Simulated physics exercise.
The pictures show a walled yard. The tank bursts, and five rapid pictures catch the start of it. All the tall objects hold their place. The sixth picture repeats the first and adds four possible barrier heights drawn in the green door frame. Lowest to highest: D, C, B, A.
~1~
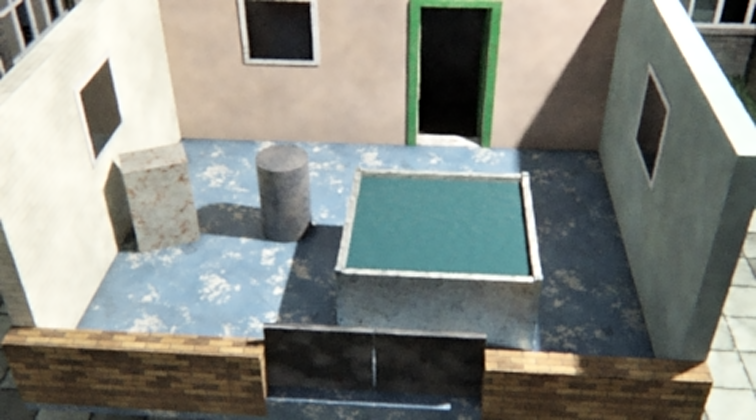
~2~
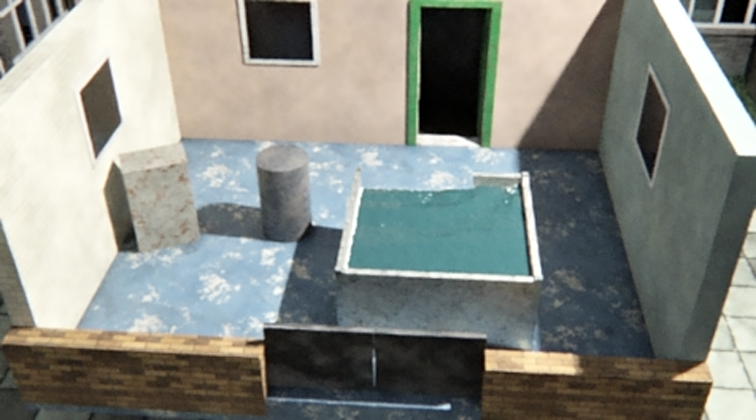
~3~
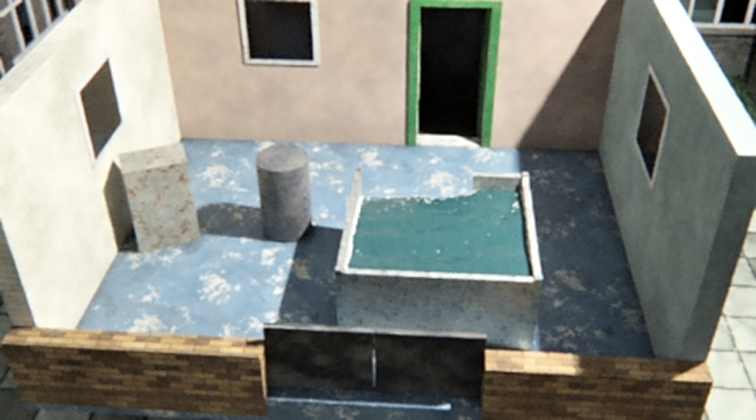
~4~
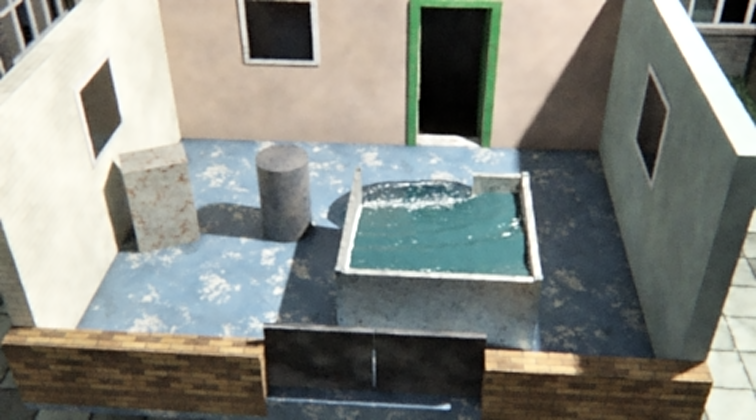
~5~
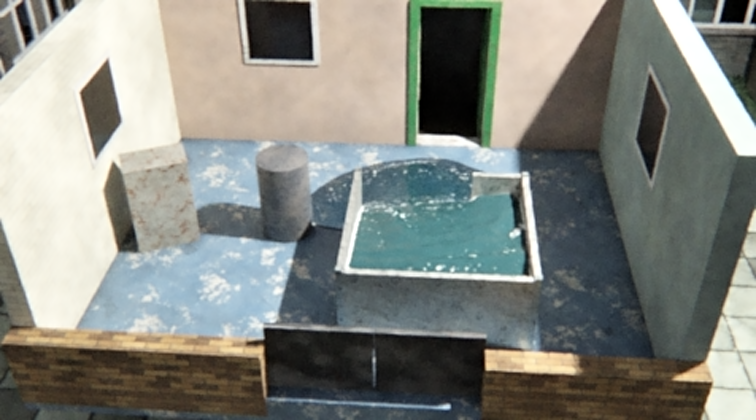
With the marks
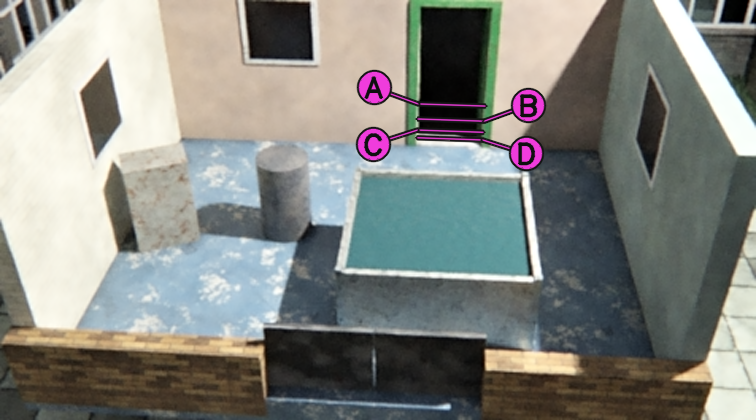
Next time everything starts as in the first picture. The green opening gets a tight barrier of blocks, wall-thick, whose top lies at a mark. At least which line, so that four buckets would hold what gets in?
Use height B.
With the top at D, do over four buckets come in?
Yes.
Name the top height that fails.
Here it is height C.
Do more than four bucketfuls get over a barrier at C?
Yes, it does.
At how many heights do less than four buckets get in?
Two.
On the marked copy, A at (451, 104); B at (450, 120); C at (450, 131); D at (449, 138); from the bottom up D, C, B, A.
Choosing A, nothing gets over.
Choosing B, a bucket or two gets in.
Choosing C, about 13 bucketfuls get in.
Choosing D, dozens of bucketfuls pour in.
